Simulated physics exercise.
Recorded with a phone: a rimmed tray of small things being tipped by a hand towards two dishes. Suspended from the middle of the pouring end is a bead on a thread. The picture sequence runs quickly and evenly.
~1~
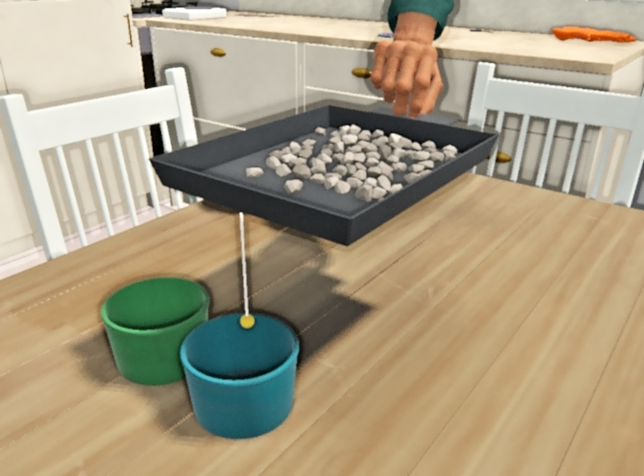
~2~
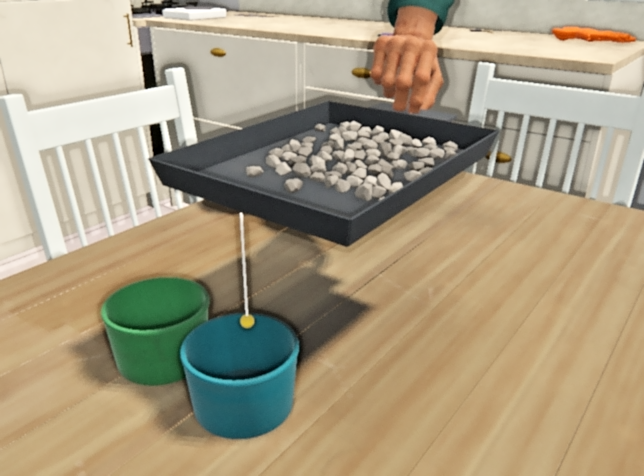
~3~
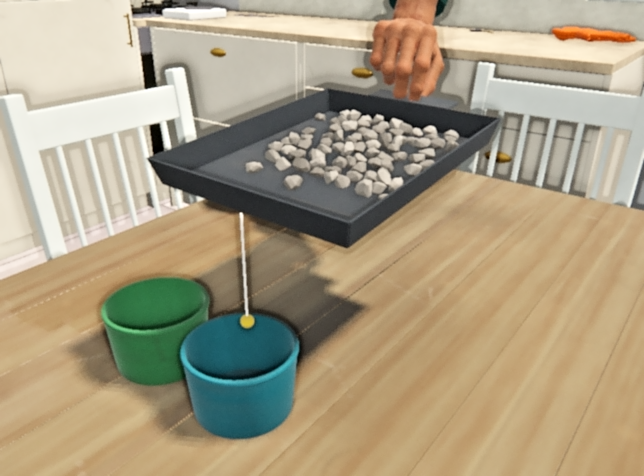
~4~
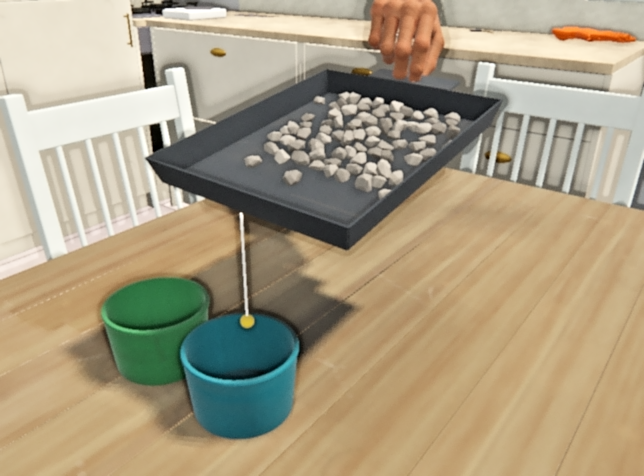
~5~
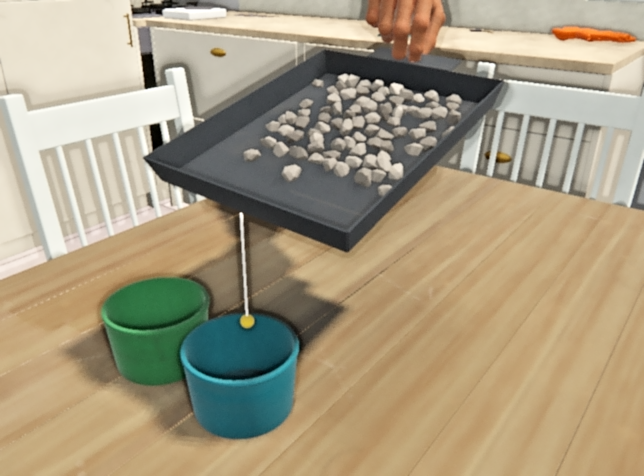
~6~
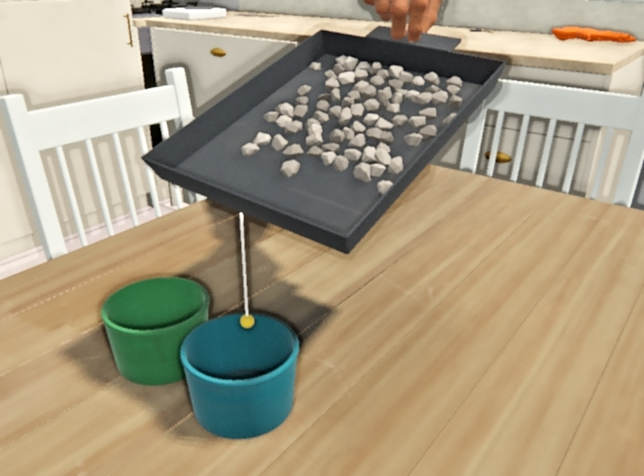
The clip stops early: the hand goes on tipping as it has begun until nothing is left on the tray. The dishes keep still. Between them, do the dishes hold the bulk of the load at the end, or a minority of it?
The dishes save the lesser portion.
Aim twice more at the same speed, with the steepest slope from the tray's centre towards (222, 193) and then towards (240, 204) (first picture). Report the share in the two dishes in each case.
About 70 % and about 30 %.
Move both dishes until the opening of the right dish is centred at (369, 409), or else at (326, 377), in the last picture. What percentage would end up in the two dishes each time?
In order: 50 percent and 40 percent.
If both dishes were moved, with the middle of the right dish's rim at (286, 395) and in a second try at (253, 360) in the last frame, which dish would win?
The first time it's the right member, the second time the right member.
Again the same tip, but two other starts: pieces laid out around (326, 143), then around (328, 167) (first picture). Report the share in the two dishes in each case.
Around 20 in a hundred the first time, around 10 in a hundred the second.
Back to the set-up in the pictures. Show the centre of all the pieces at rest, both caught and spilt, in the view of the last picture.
I'd mark it at roughly (262, 470).
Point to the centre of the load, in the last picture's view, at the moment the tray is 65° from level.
Around (290, 211).
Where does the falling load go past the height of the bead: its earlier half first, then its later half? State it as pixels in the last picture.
Near (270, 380) to start, and near (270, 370) afterwards.
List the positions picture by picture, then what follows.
In the first frame, corners of the pouring end at (160, 158) and (348, 213), level; middle of the load at (358, 159), bits of gravel; left dish at (118, 349); right dish at (201, 399); bead on its thread at (247, 321).
In the second frame, corners of the pouring end at (160, 158) and (348, 214), level; middle of the load at (358, 156).
In the third frame, corners of the pouring end at (158, 157) and (347, 216), tipped barely, lowest at the right corner; middle of the load at (359, 148).
In the fourth frame, corners of the pouring end at (156, 156) and (346, 220), tipped a little, lowest at the right corner; middle of the load at (358, 135).
In the fifth frame, corners of the pouring end at (154, 155) and (345, 224), tipped a little, lowest at the right corner; middle of the load at (358, 123).
In the sixth frame, corners of the pouring end at (152, 155) and (344, 228), tipped clearly, lowest at the right corner; middle of the load at (356, 111), a stray few on the move; left dish at (118, 349); right dish at (201, 399).
Soon, tray tipped steeply; nearly all on the tray; a stray few in the air.
A while on, tray tipped past a quarter turn; about half on the tray; a stray few in the right dish; about a third outside both; a small part in the air.
Towards the end, tray tipped past a quarter turn; about a quarter in the right dish; most outside both.
Finally, tray tipped past a quarter turn; about a quarter in the right dish; none in the left dish; most outside both.
